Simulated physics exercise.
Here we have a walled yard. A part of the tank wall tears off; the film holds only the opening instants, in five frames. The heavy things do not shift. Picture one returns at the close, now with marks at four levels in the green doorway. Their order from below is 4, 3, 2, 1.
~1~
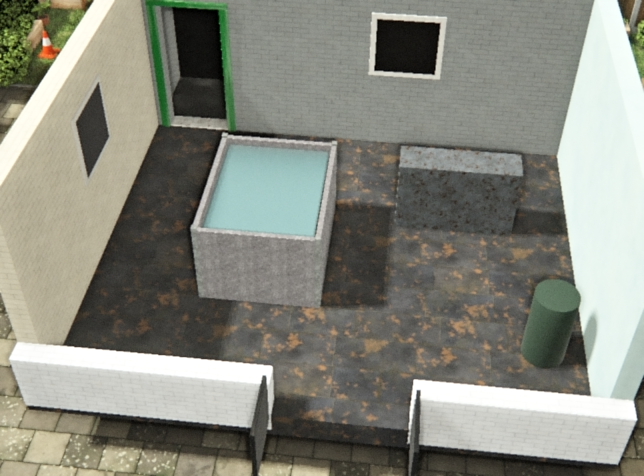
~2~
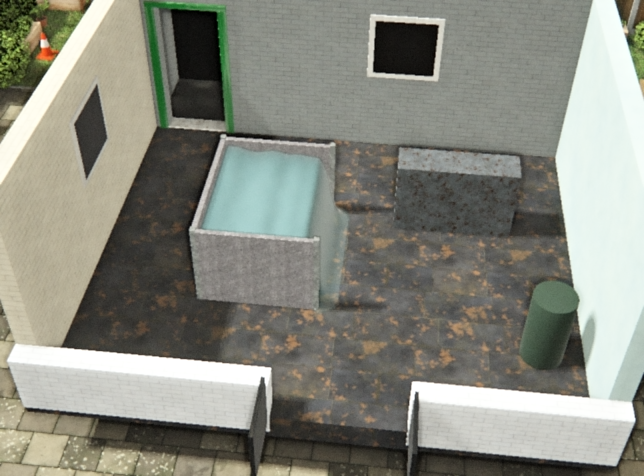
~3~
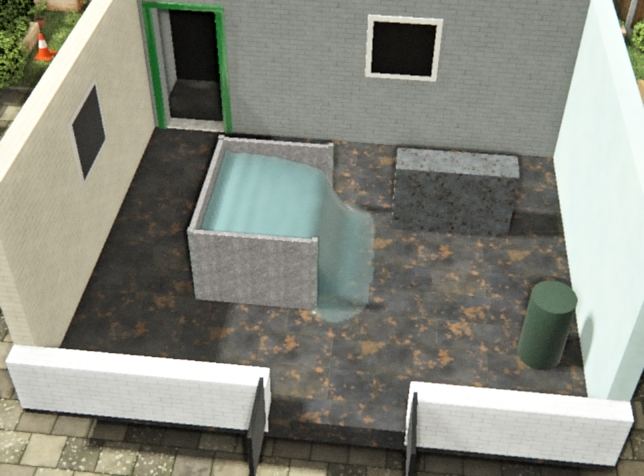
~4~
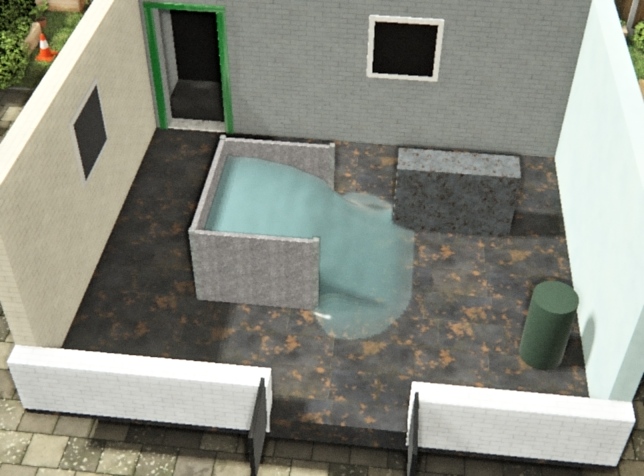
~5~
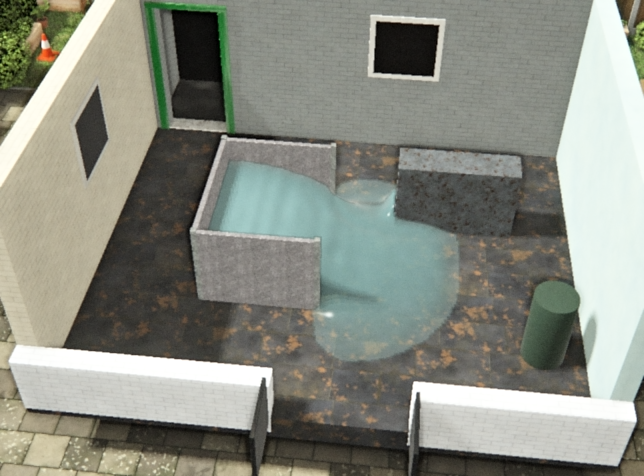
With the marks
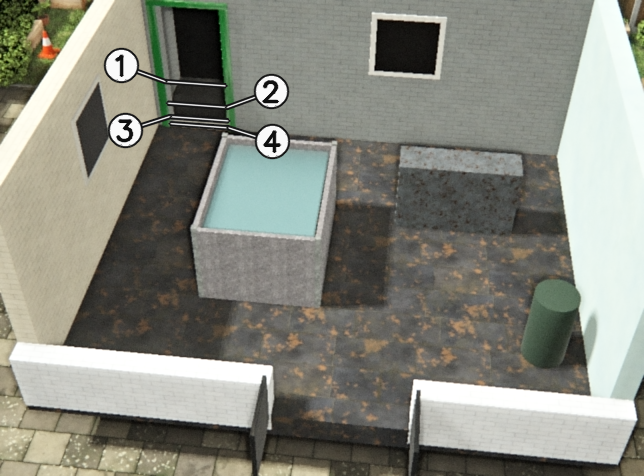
Water poured out of the right side of a raised stone tank in a walled yard, then spread across the dark, patchy ground in a widening pool that reached the grey block.
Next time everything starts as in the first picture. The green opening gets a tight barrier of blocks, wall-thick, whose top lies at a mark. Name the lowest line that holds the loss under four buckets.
Take 3.
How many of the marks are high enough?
Three of the four.
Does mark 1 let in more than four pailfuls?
No, not at all.
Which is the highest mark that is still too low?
4 it is.
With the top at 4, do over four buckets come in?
Yes.
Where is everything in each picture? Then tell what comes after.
Water in the tank at rest, its middle at (269, 189); foot of the green doorway at (199, 128); open gate at (343, 370).
Water covers 2 % of the ground and shows as far out as (327, 280).
Water covers 5 % of the ground and shows as far out as (354, 207).
Water covers 10 % of the ground and shows as far out as (371, 330).
Water covers 16 % of the ground and shows as far out as (407, 341).
On the marked copy, 1 at (195, 83); 2 at (197, 105); 3 at (198, 118); 4 at (199, 125); from the bottom up 4, 3, 2, 1.
If 1 is chosen, nothing gets over.
If 2 is chosen, nothing gets over.
If 3 is chosen, nothing gets over.
If 4 is chosen, about 11 bucketfuls get in.
